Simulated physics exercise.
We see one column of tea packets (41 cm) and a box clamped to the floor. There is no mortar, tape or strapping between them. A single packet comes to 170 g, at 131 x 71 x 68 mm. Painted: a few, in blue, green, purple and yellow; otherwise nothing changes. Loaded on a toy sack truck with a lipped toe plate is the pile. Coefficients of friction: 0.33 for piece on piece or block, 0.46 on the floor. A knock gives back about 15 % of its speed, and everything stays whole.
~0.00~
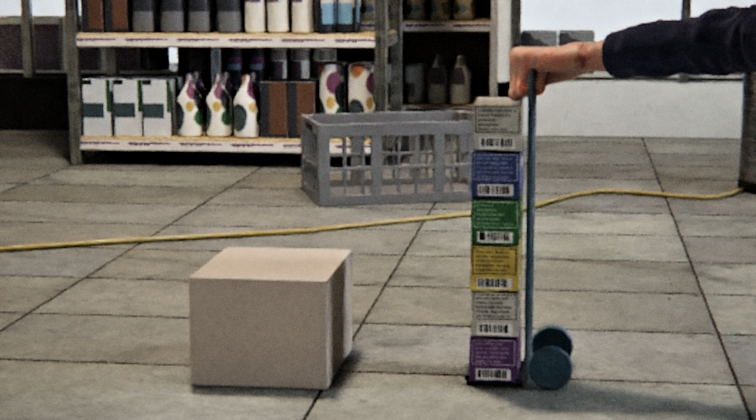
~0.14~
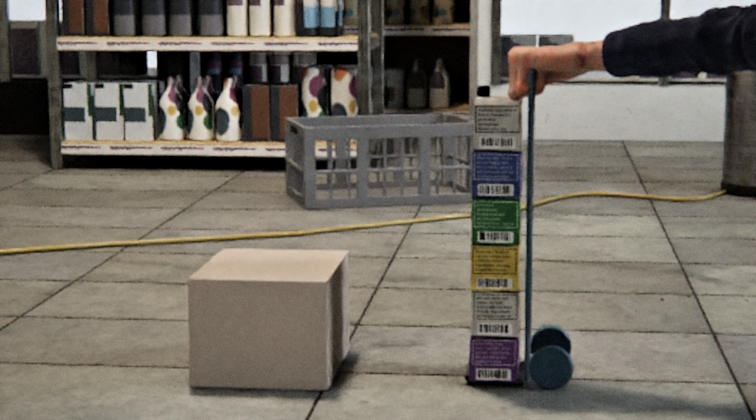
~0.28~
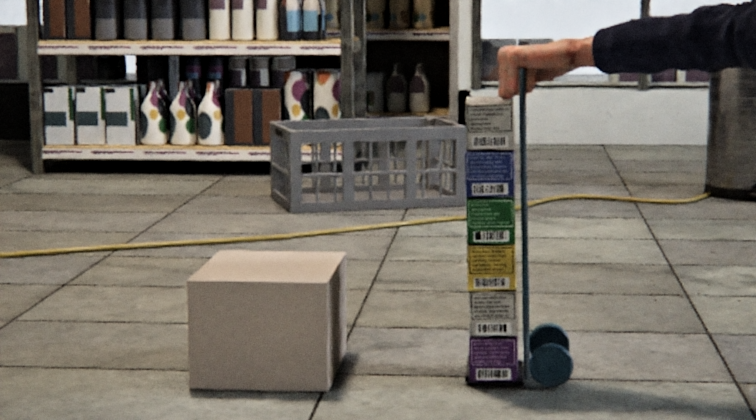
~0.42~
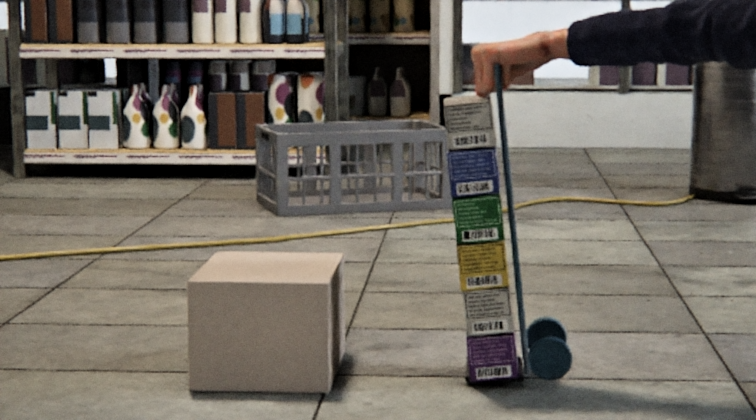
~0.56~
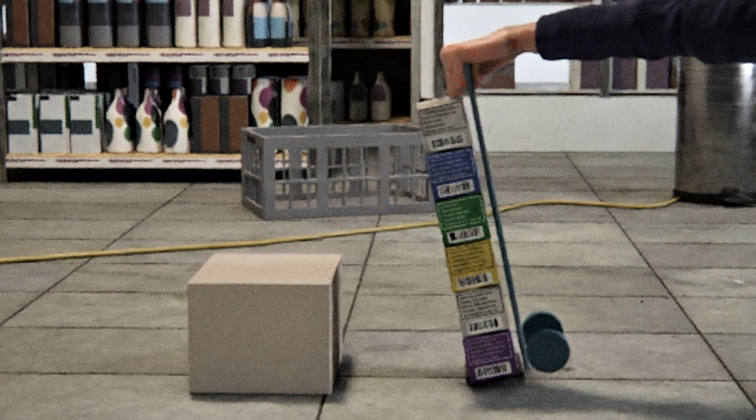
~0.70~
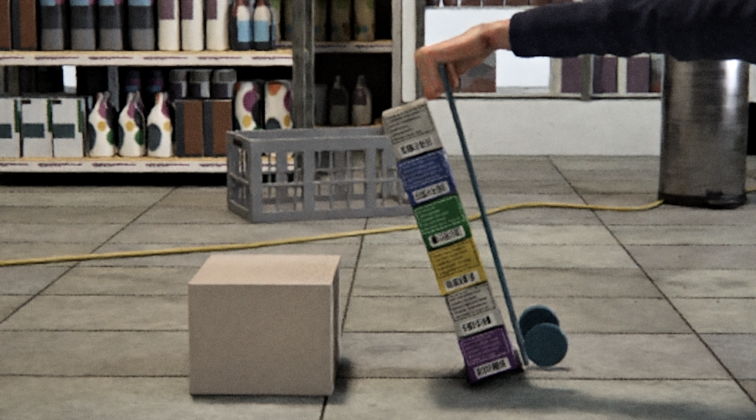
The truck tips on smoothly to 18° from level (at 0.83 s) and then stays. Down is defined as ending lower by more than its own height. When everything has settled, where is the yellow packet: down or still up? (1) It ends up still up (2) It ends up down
It ends up down (2).
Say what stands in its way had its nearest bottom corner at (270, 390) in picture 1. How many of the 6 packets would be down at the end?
I reckon the answer is 5.
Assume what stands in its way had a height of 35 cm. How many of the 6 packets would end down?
That makes 0 in total.
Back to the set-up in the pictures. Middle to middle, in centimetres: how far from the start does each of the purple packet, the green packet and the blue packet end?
Here purple ends up 6 centimetres away, green 24 centimetres and blue 36 centimetres.
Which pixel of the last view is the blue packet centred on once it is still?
Its centre ends up near pixel (260, 246) in the last picture.
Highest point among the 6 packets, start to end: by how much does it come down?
Lower by close to 18 cm.
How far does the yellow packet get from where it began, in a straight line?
Roughly 25 cm.
After 0.80 s, none of the 6 packets down, 6 disturbed; yellow packet leaning 28°; green packet leaning 28°.
After 0.92 s, 2 of the 6 packets down; yellow packet leaning 47°, 31 mm lower; purple packet leaning 47°.
After 1.10 s, 5 of the 6 packets down; yellow packet on its side; blue packet on its side.
At rest (1.9 s), 5 of the 6 packets down; yellow packet on its side; purple packet on its side; blue packet on its side. As the last picture would show them, middles, yellow packet near (361, 353), purple packet near (456, 345).
